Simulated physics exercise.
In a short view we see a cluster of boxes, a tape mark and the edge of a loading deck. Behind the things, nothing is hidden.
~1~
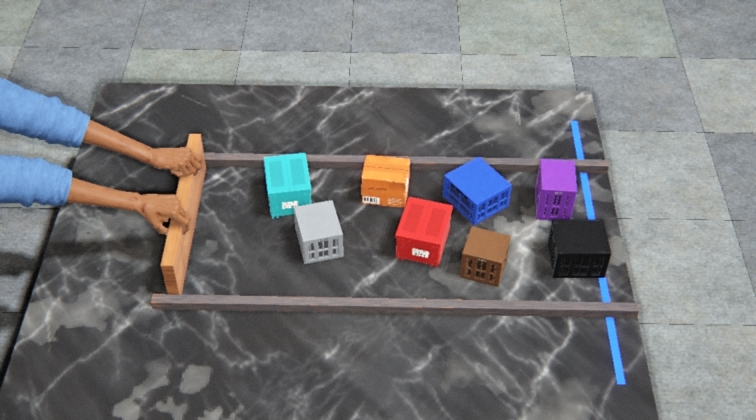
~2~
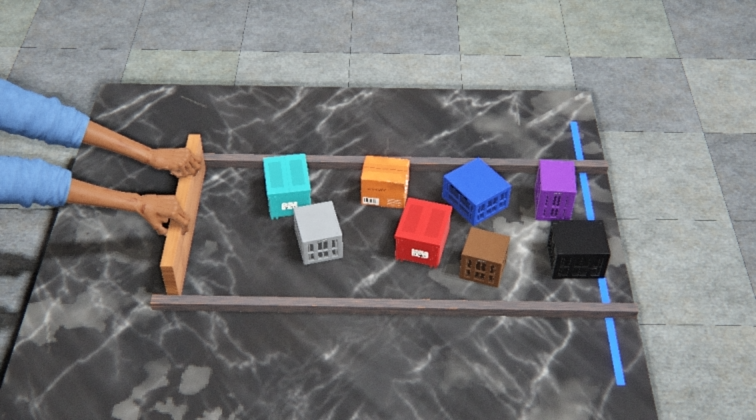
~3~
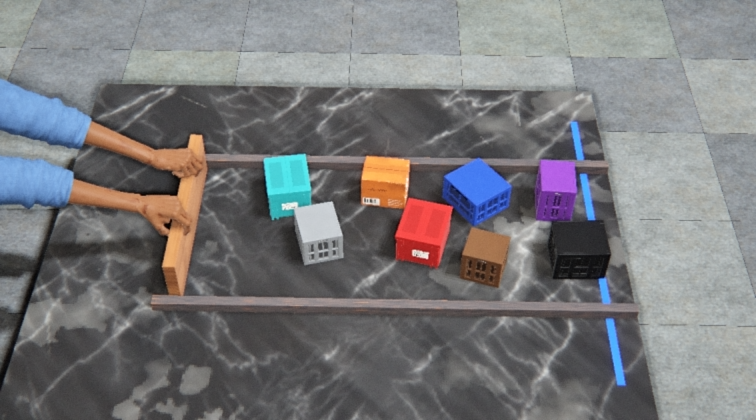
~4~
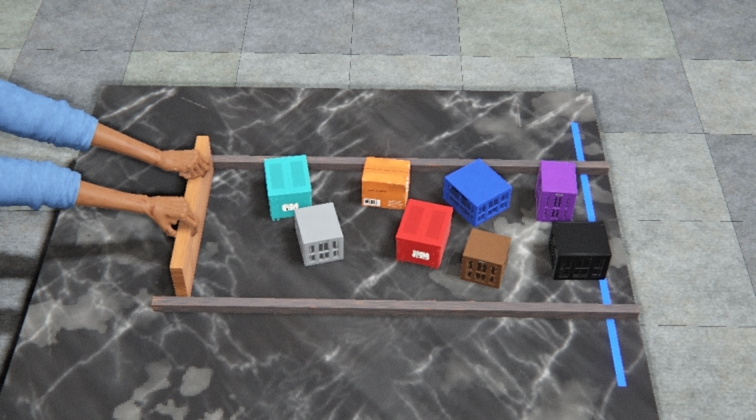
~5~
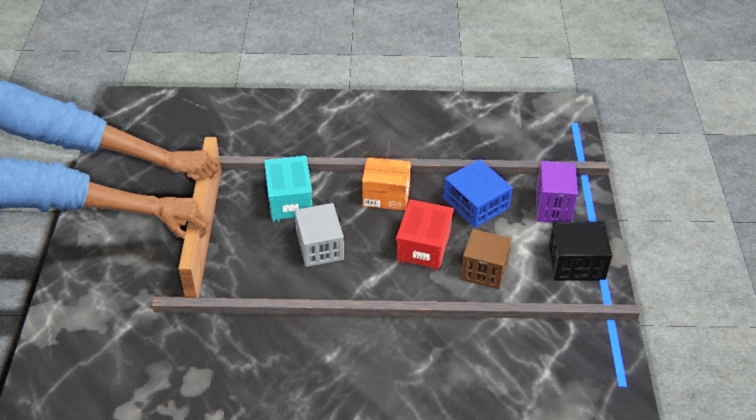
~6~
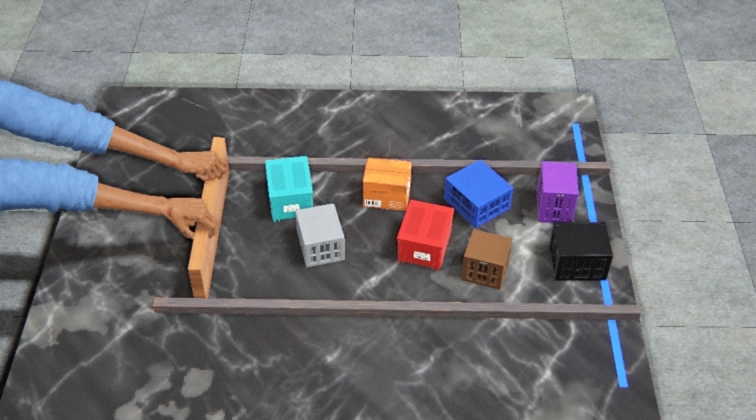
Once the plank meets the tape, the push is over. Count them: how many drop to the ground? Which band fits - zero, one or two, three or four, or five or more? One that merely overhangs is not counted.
The drop count passes four.
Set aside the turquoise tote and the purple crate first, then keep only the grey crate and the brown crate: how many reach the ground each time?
Counts - first: 3; second: 4.
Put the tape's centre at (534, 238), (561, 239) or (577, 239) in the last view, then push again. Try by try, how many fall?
The counts come to 3, then 4, then 5.
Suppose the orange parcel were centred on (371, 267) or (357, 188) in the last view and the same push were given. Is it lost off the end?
Going in order, the first time it is still up there and the second time it ends up below.
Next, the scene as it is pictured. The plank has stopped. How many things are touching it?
At rest, 3 are in contact.
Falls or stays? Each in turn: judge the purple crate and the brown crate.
Well, the purple crate takes the plunge, and as for the brown crate, it hangs in there.
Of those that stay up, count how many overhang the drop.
Things overhanging at the end: 3.
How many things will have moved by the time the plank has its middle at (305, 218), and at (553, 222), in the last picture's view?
Counts: 2 and 8.
Soon after, none off yet; black crate at rest near (580, 251); purple crate at rest near (557, 193); brown crate at rest near (487, 259).
After that, none off yet; black crate at rest near (580, 251); purple crate displaced a little near (577, 196); brown crate displaced about its own width near (524, 267).
And then, one off so far; black crate displaced about its own width near (640, 254); purple crate off the edge near (658, 309); brown crate displaced about its own width near (550, 277).
In the end, the number that fall off is five or more; gone, orange parcel, red tote, blue crate, purple crate and black crate.
